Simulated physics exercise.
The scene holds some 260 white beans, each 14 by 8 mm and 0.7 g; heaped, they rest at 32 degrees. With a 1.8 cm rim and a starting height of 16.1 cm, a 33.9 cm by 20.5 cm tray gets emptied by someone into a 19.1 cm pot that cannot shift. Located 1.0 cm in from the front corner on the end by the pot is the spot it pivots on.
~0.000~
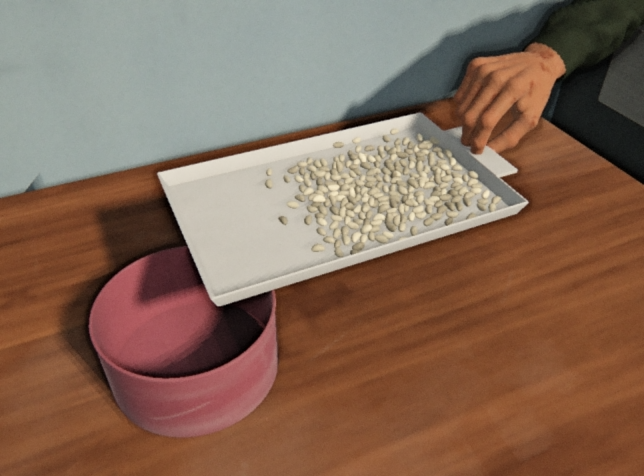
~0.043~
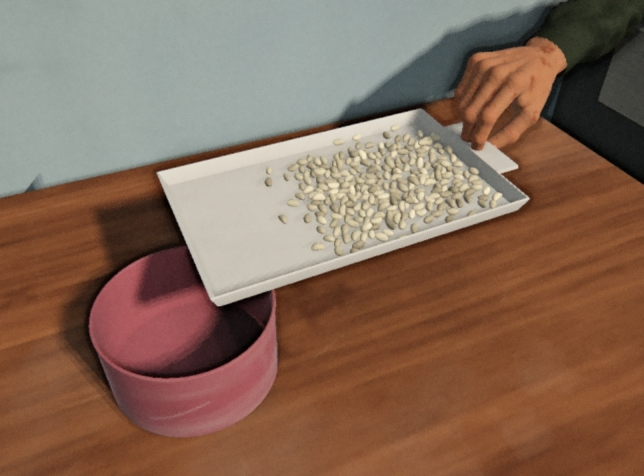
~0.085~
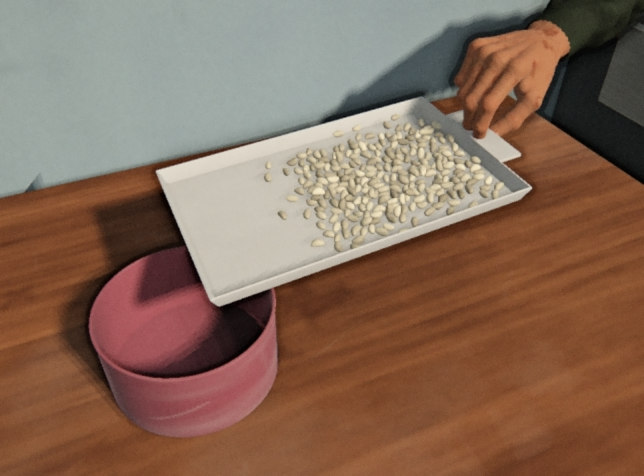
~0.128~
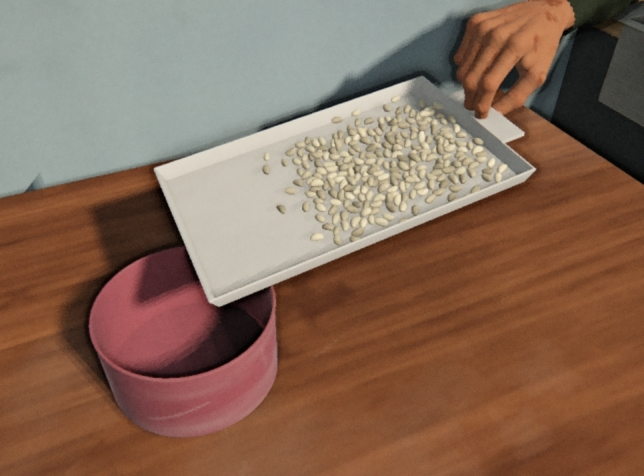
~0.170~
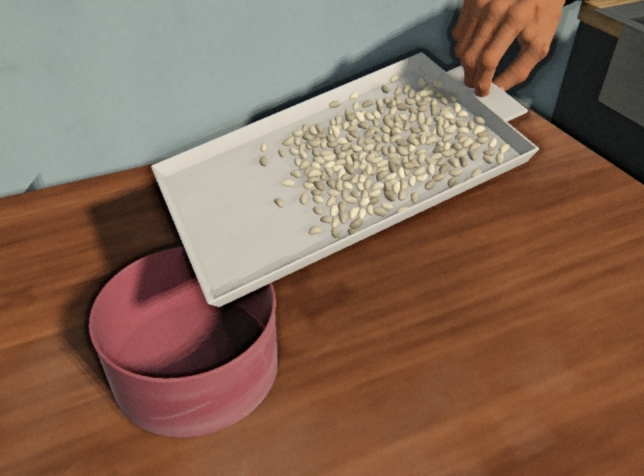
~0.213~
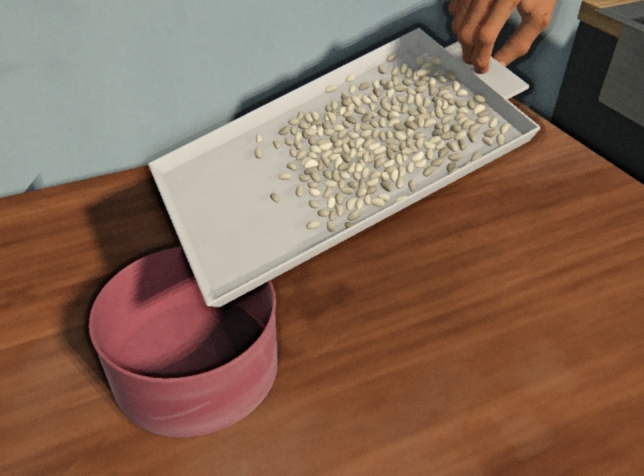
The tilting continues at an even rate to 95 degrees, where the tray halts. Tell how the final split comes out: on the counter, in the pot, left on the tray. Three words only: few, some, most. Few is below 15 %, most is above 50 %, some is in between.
Counter - most, pot - some, left on the tray - few.
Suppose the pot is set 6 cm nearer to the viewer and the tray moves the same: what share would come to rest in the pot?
Near 75 per cent in that case.
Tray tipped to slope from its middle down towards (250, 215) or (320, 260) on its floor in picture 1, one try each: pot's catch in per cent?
That would be close to 55 per cent and then close to 5 per cent.
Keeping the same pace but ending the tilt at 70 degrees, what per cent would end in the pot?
Near 35 %, then.
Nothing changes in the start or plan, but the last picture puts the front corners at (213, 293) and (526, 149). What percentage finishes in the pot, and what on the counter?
In the pot: 60 per cent; on the counter: 40 per cent.
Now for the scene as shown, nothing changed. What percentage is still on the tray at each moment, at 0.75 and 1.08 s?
Close to 20 at the first time and 0 at the second.
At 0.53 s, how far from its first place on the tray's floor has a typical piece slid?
Displacement on the tray: Roughly 8 cm.
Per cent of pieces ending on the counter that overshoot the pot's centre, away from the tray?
That comes to roughly 100 percent.
After 0.53 s, tilt 55 degrees; the tray holds 100 %, the pot 0 %.
After 0.75 s, tilt 81 degrees; the tray holds 20 %, the pot 10 %.
Then, at 1.08 s, tilt 95 degrees; the tray holds 0 %, the pot 35 %.
By 2.2 s all is still; counter 65 %, pot 35 %, tray 0 %.
